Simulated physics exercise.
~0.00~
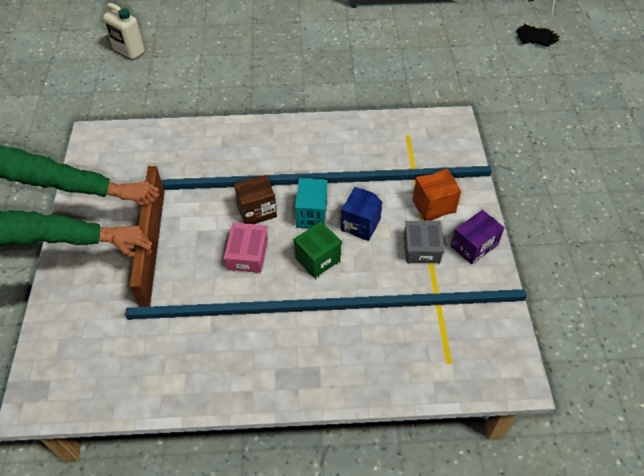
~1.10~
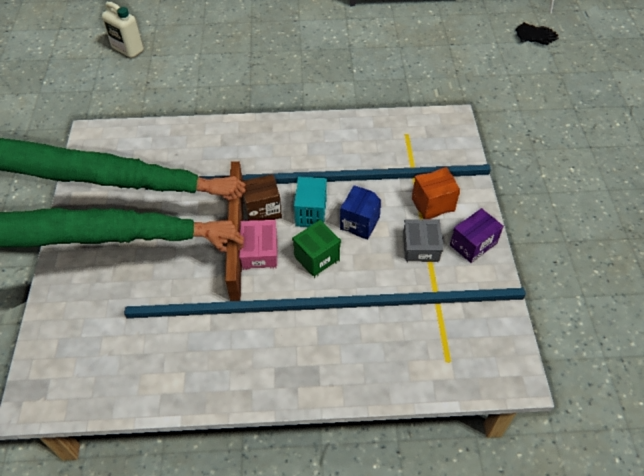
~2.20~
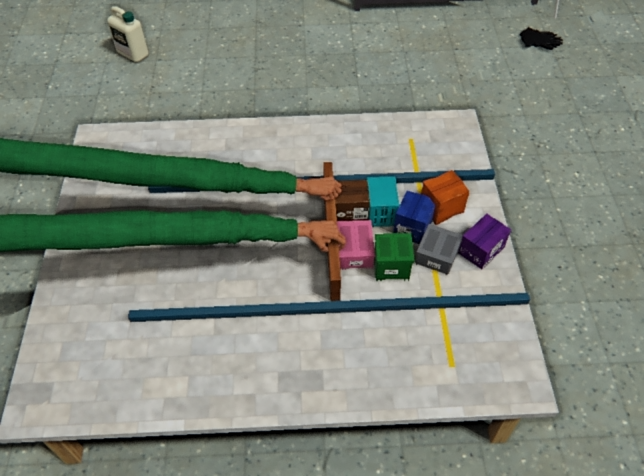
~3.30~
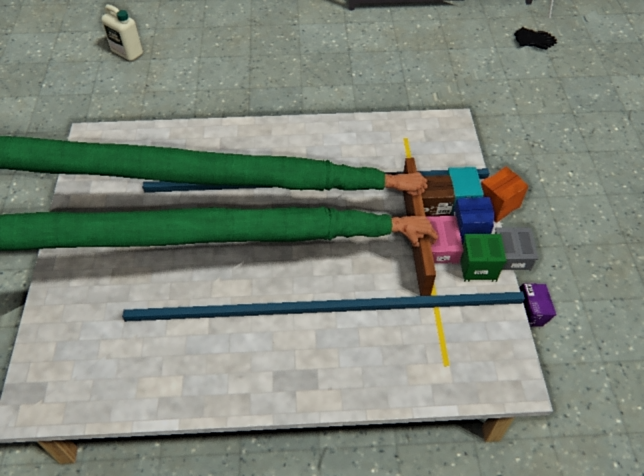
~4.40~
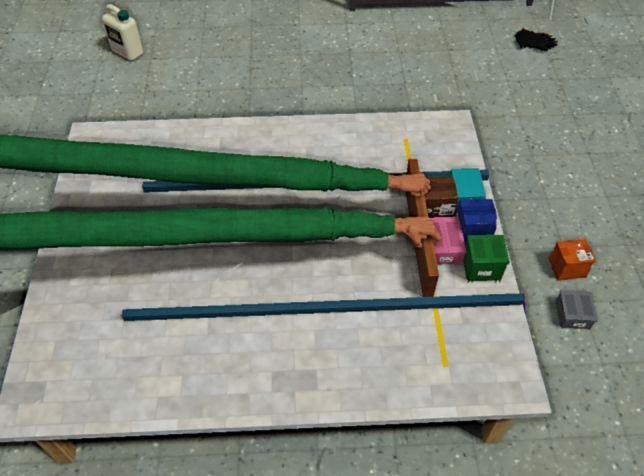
A brown plank, held by two green-sleeved hands, stands at the left of a pale tiled table, seen from above by a slightly swaying camera. Between two blue rails sit eight boxes, with brown, pink, turquoise, green and blue ones nearer the plank and orange, grey and purple ones farther right. The hands push the plank rightward, first reaching the brown and pink boxes, then bunching the group together. At the yellow line the plank stops, with the purple box tipping off the right edge. Orange and grey follow, landing on the floor, while five boxes stay on the table.
